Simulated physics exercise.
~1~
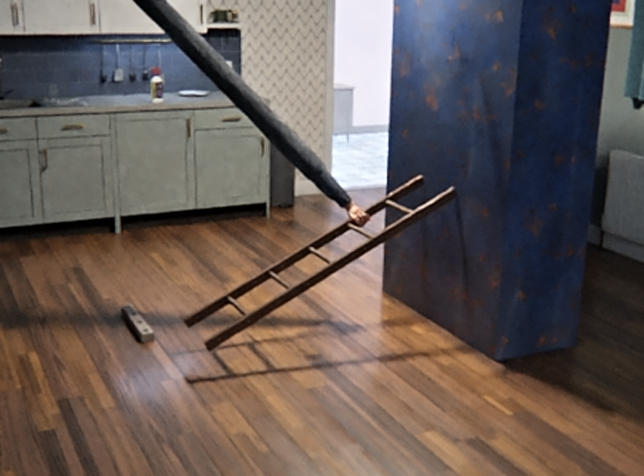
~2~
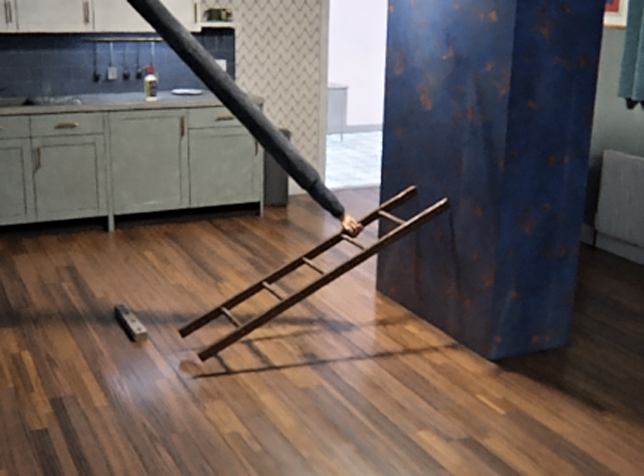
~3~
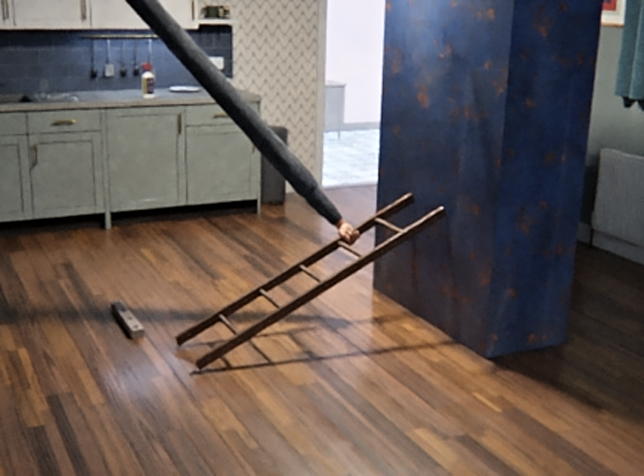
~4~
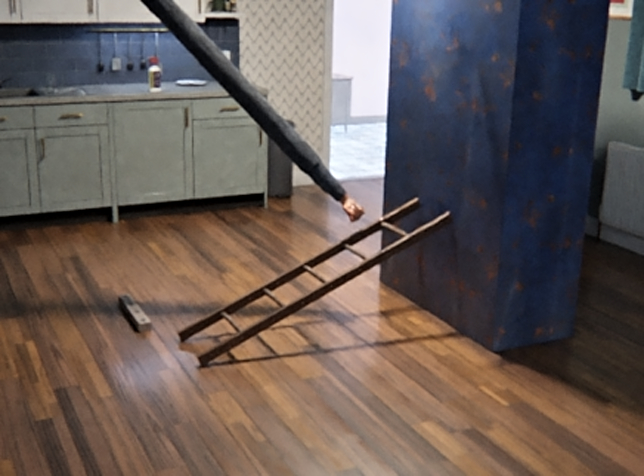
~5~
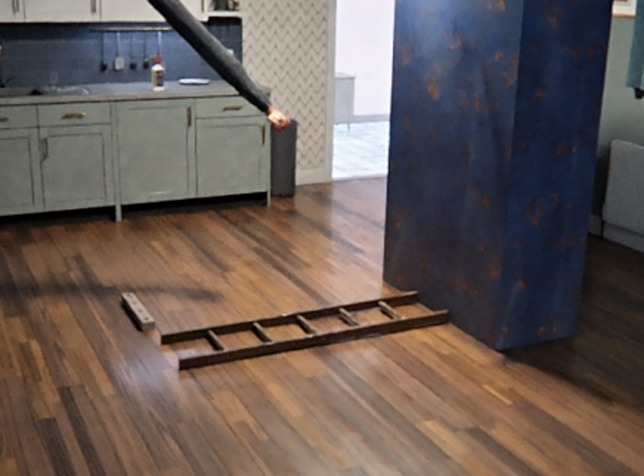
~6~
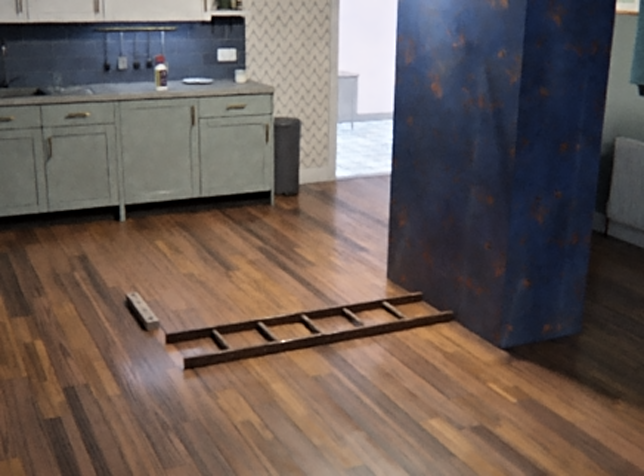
In a kitchen with a wooden floor and pale green cabinets, a hand at the end of a long dark sleeve holds a brown, ladder-like rack at a slant against a tall blue cupboard. A short strip of wood lies on the floor to the left, a little way from the rack's foot. The hand lowers the rack slightly, then lets go and draws back toward the upper left. Left alone, the rack slides down the cupboard and drops to the floor. It ends lying flat, its right end by the cupboard's base, as the arm leaves view.
